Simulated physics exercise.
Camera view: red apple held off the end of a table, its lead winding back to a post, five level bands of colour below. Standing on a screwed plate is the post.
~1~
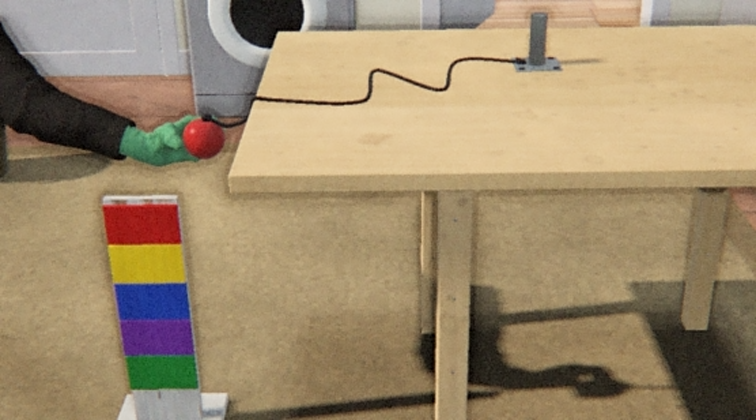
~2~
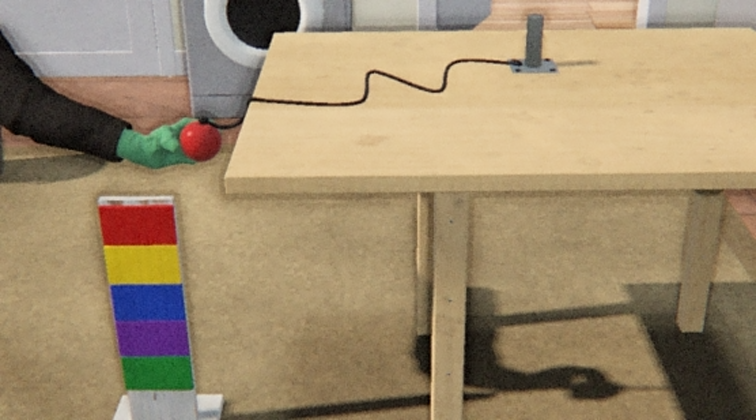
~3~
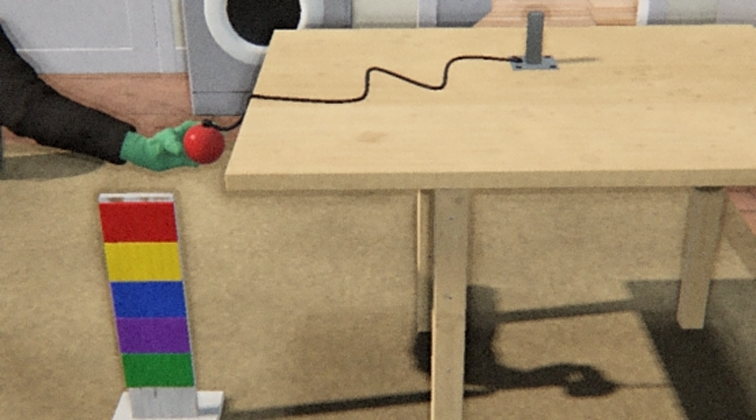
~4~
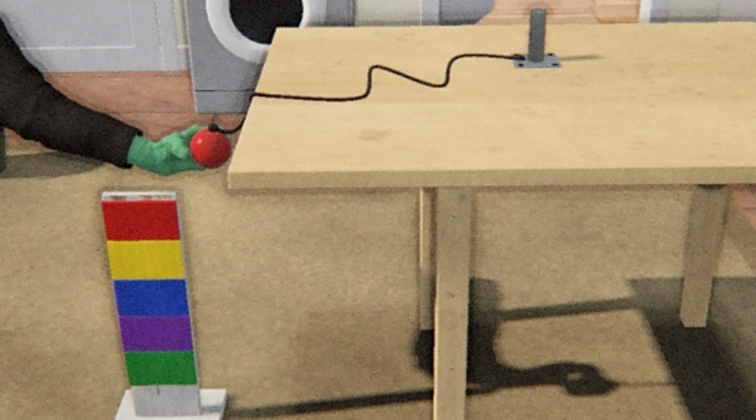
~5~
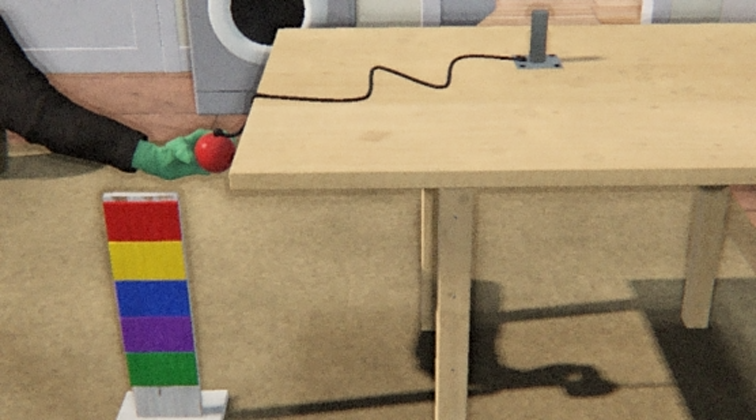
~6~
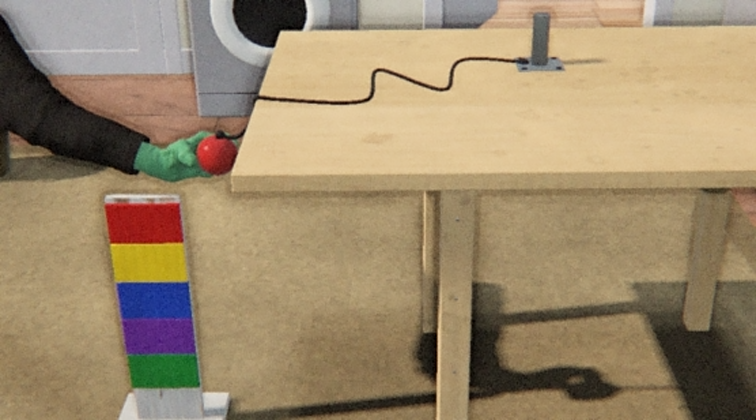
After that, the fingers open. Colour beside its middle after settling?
Purple.
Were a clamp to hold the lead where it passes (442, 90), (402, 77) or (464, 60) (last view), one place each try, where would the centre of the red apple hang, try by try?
About (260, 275), (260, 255) and (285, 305).
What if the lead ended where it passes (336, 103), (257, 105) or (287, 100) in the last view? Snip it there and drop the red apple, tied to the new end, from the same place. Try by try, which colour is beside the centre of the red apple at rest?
The bands would be red, blue and yellow, in that order.
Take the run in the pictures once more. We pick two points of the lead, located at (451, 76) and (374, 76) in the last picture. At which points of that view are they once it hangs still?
(410, 75) for the first, (261, 94) for the second.
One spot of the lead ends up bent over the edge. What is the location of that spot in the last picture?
Look around (374, 76).
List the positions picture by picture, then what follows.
Red apple (204, 139); red (142, 226); yellow (147, 265); blue (152, 303); purple (157, 339); green (161, 374), in the first picture.
Red apple (201, 141); lead through (472, 61) (444, 84) (389, 76) (366, 95) (287, 102), in the second picture.
Red apple (204, 144), in the third picture.
Red apple (211, 148); lead through (475, 55) (447, 79) (391, 71) (369, 90) (290, 97), in the fourth picture.
Red apple (216, 153), in the fifth picture.
Red apple (217, 155); lead through (479, 59) (451, 83) (395, 74) (372, 93) (293, 101), in the sixth picture.
Early on, apple near (301, 315); level with purple.
Midway, apple near (258, 329); level with purple.
Finally, apple near (283, 325); level with purple. Its centre hangs level with the purple band.
